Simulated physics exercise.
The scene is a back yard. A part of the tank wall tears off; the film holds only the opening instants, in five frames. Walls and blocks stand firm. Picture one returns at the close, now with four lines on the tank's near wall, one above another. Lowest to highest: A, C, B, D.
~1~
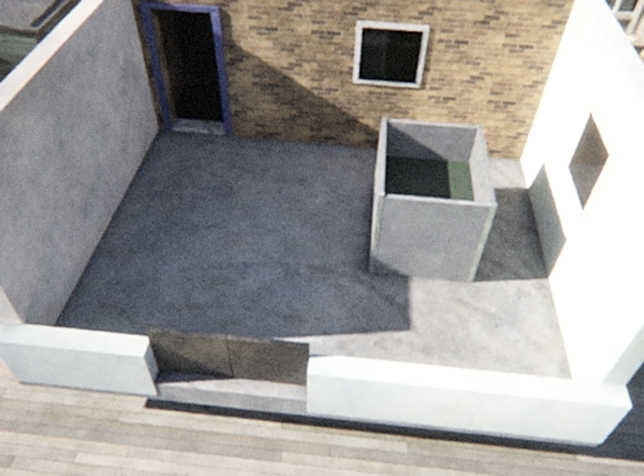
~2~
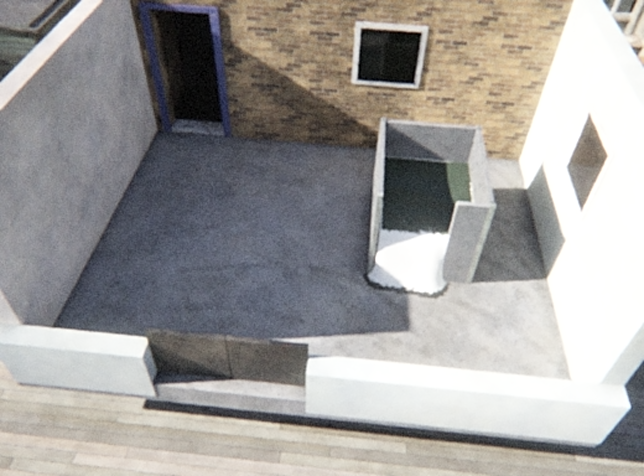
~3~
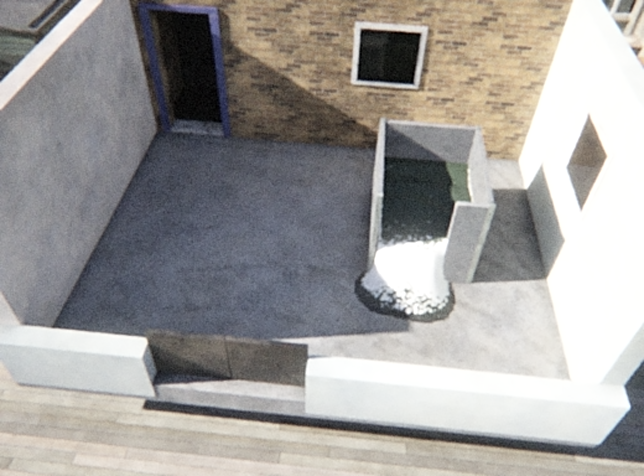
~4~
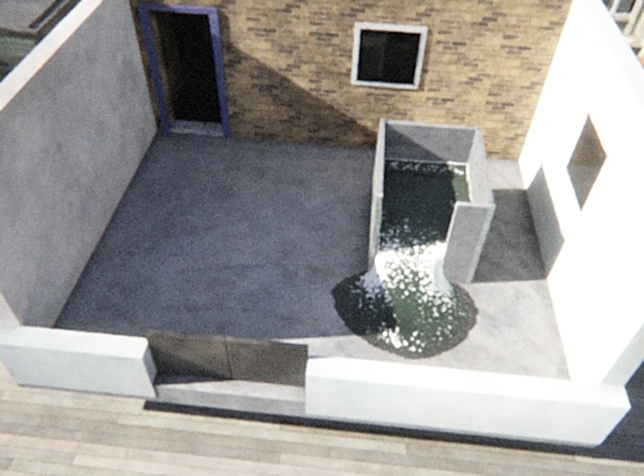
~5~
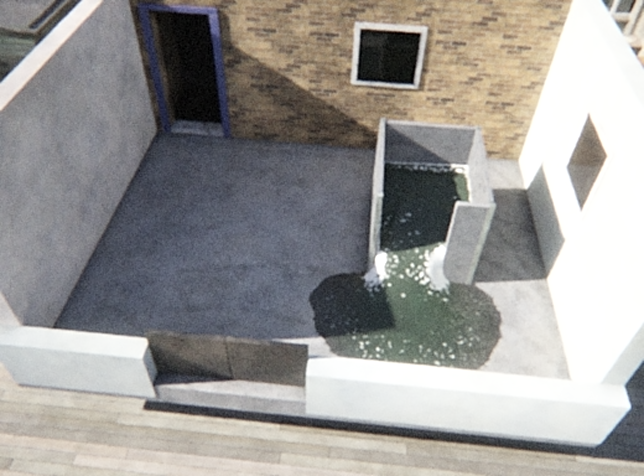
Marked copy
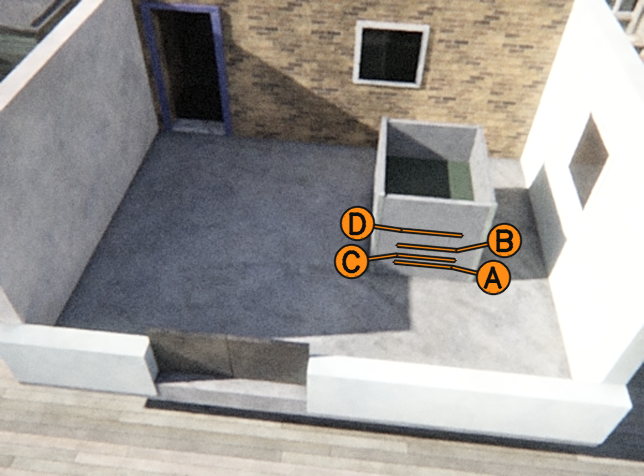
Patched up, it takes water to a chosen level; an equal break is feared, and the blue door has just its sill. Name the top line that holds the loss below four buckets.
It is D.
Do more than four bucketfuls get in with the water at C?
No.
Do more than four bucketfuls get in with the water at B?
No, that is safe.
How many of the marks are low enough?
All of the four.
In orange, A at (423, 264); B at (427, 247); C at (425, 257); D at (430, 232); from the bottom up A, C, B, D.
If A is chosen, nothing gets over.
If B is chosen, nothing gets over.
If C is chosen, nothing gets over.
If D is chosen, a bucket or two gets in.
